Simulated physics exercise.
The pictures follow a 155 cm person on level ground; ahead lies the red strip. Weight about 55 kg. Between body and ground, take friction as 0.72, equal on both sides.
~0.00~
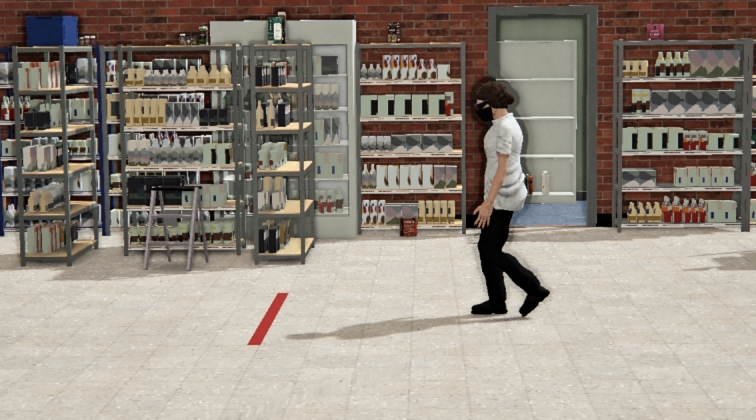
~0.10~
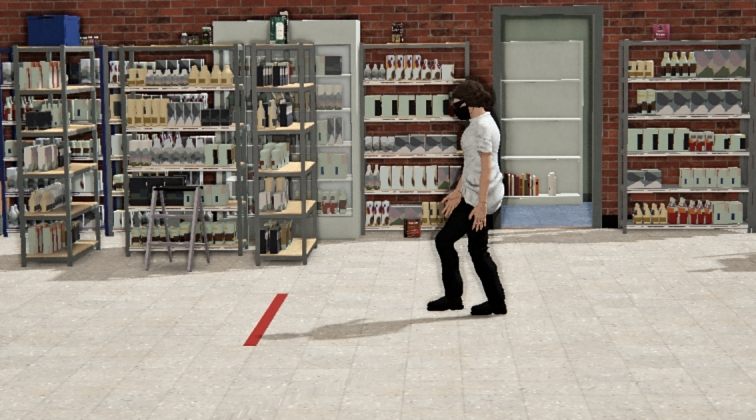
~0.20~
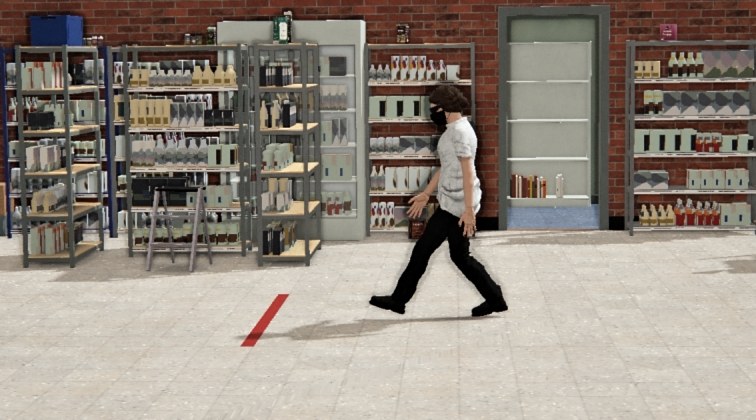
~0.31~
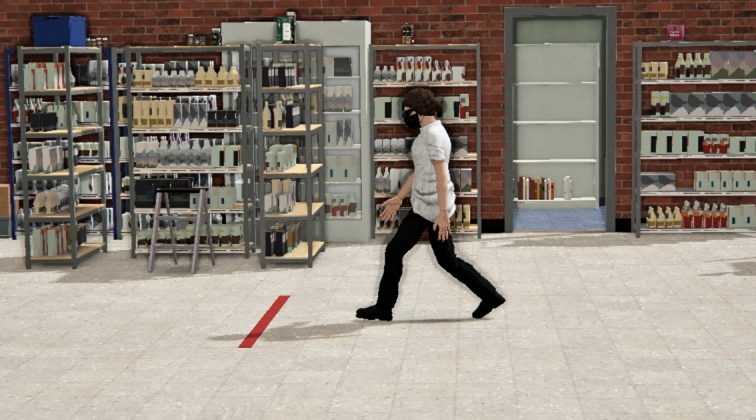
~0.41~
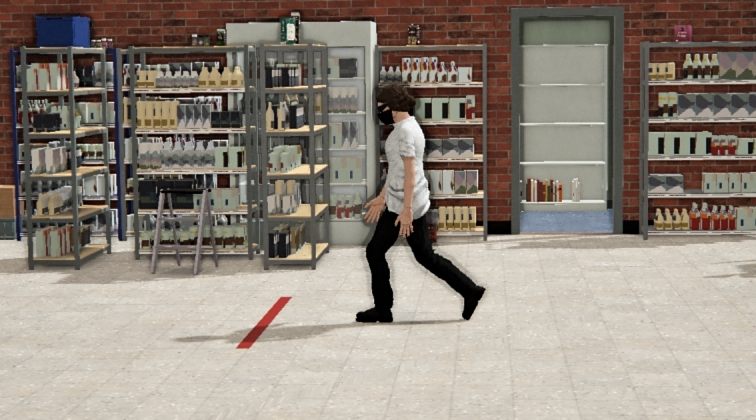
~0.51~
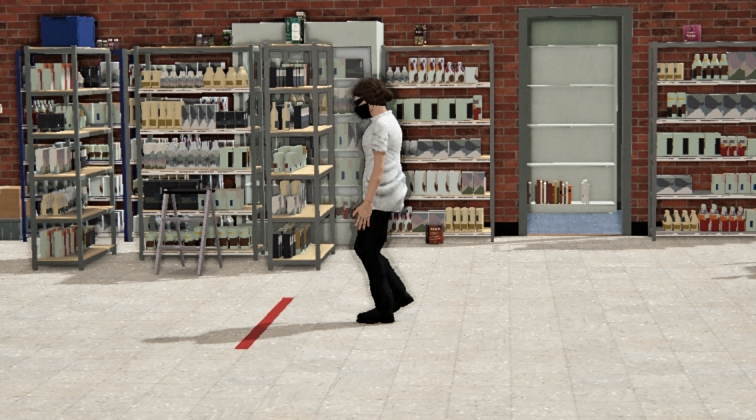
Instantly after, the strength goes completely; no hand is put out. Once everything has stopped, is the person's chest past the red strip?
Yes.
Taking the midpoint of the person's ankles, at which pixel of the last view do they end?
I'd put it at roughly (212, 314).
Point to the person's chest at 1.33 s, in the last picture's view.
Pixel in the last view at that time: About (204, 287).
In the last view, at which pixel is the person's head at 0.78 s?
(318, 152).
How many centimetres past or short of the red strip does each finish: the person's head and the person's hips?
Final: Person's head 80 cm beyond, person's hips 30 cm beyond.
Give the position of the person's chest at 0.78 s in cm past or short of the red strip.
Short by some 40 cm.
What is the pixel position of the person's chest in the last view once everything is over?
You'll find it around (188, 288) at the end.
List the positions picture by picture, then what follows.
In the first frame, person's chest (504, 145), person's head (499, 109), person's hips (505, 192), red strip (262, 325).
In the second frame, person's chest (481, 145), person's head (476, 108), person's hips (482, 191); 14 cm covered.
In the third frame, person's chest (458, 150), person's head (453, 113), person's hips (459, 197); 30 cm covered.
In the fourth frame, person's chest (432, 154), person's head (427, 117), person's hips (433, 201); 46 cm covered.
In the fifth frame, person's chest (406, 150), person's head (401, 112), person's hips (407, 198); 63 cm covered.
In the sixth frame, person's chest (383, 144), person's head (378, 106), person's hips (384, 192), red strip (256, 329); 78 cm covered. Speed about 1.5 m/s.
After 0.78 s the person's chest is 38 cm short of the red strip, near (324, 188) in the last picture's view.
After 1.03 s the person's chest is 2 cm past the red strip, near (269, 239) in the last picture's view; the person's head 6 cm past the red strip.
After 1.33 s the person's chest is 49 cm past the red strip, near (204, 287) in the last picture's view.
Final state at 2.8 s, person's hips cross the red strip; person's head crosses the red strip; person's chest crosses the red strip.
